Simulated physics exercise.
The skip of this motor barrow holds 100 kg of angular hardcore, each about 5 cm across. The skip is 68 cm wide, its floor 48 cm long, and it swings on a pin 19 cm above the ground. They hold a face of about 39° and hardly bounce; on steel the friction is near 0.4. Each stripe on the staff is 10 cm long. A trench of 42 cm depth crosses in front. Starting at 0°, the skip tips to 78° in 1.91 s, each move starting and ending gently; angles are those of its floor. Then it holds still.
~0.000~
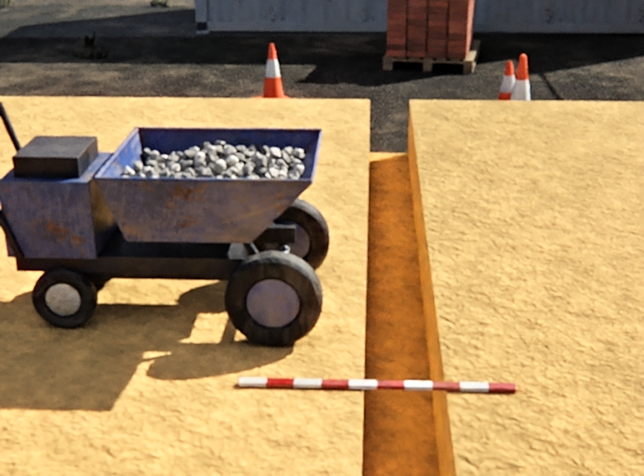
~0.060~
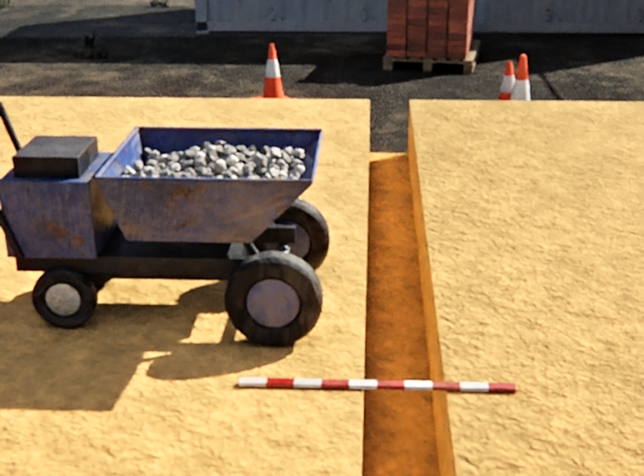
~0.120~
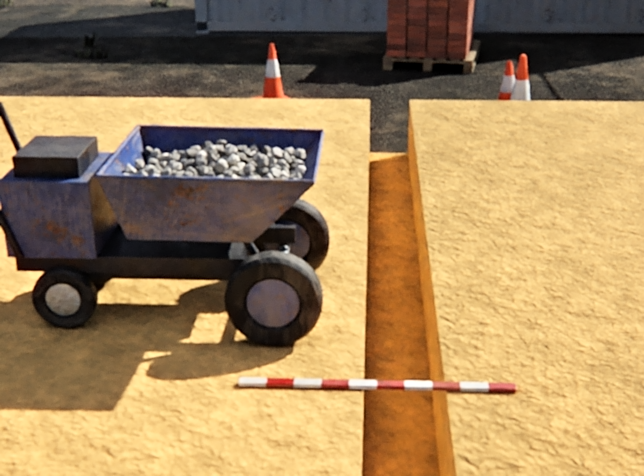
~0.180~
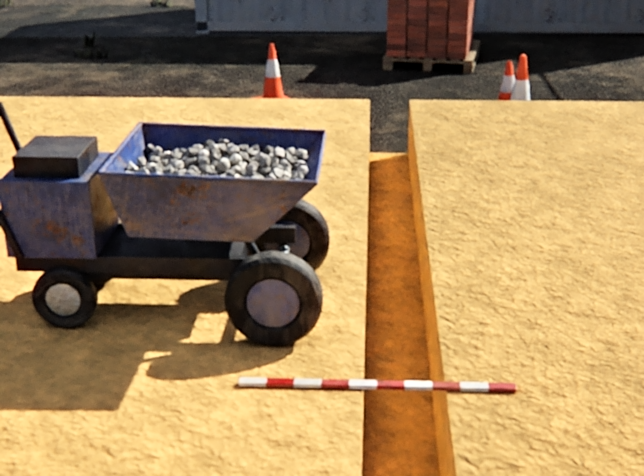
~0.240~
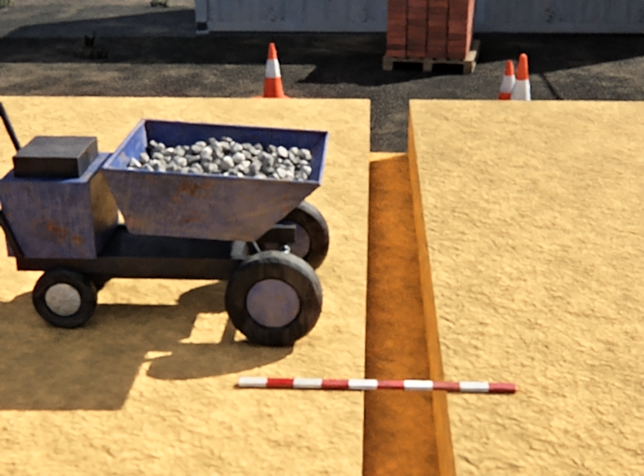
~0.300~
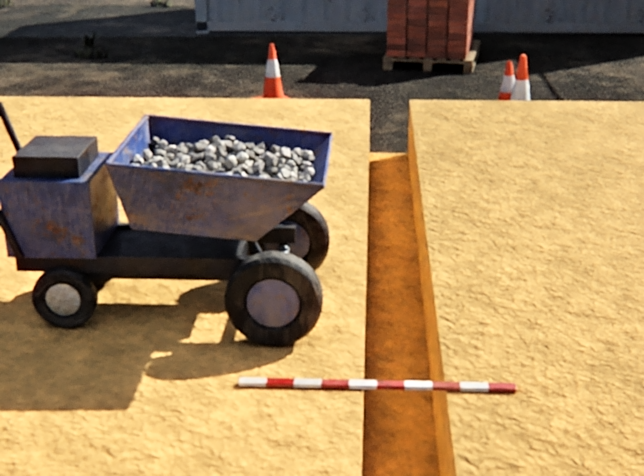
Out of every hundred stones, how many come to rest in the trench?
Roughly 60 per cent ends in the trench.
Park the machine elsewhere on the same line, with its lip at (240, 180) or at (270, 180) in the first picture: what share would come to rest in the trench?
About 95 and 100 per cent.
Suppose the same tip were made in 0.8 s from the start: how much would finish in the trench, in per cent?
In that case some 40 per cent.
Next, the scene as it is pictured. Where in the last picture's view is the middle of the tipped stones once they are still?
Near (424, 372).
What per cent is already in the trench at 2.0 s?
About 30 per cent by then.
After 1.4 s the floor is at 66°; 100 % in the skip; the foremost stones are at (413, 253).
After 2.0 s the floor is at 78°; 35 % in the skip, 30 % in the trench, 36 % past the trench; the foremost stones are at (543, 319).
After 2.4 s the floor is at 78°; 8 % in the skip, 49 % in the trench, 44 % past the trench; the foremost stones are at (584, 314).
After 4.3 s the floor is at 78°; 0 % in the skip, 60 % in the trench, 40 % past the trench; the foremost stones are at (584, 314).
